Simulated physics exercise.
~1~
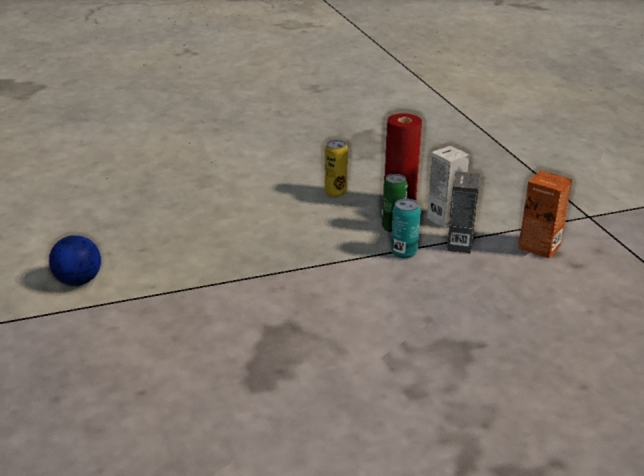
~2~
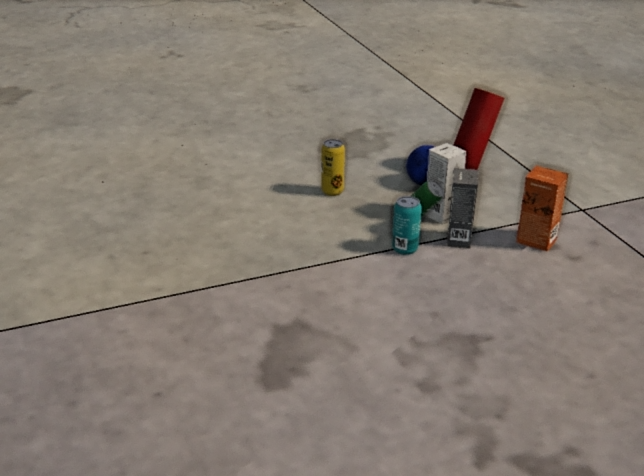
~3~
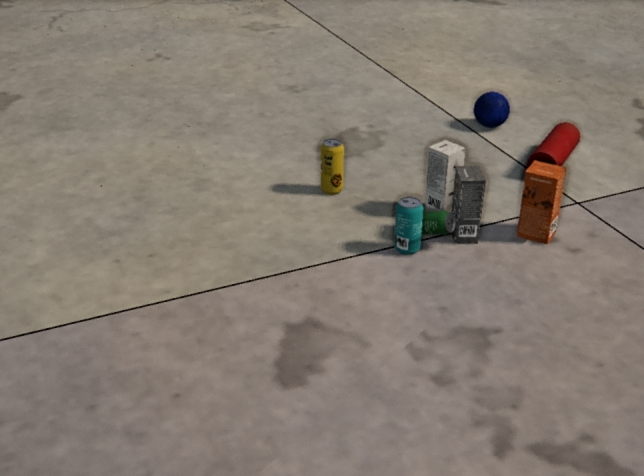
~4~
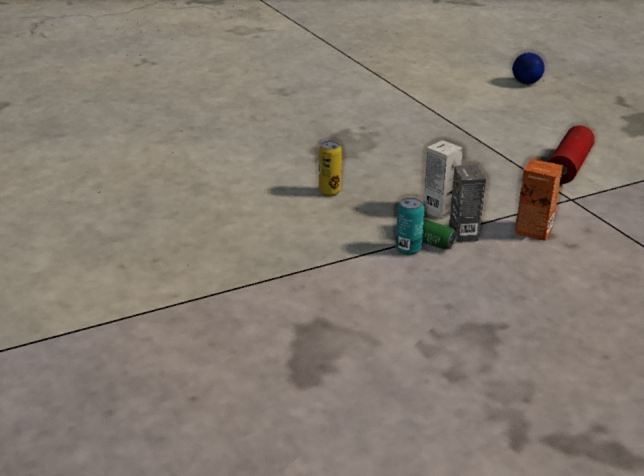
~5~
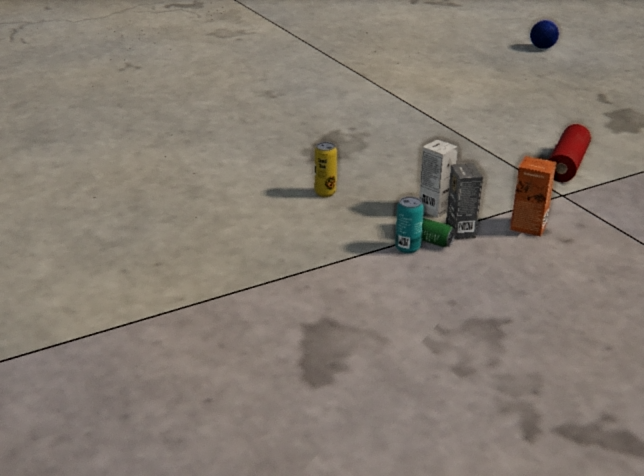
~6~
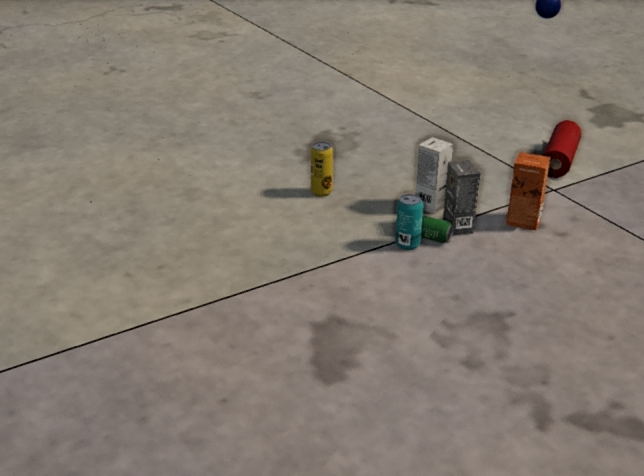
The red roll and green can topple as a blue ball rolls through and away.
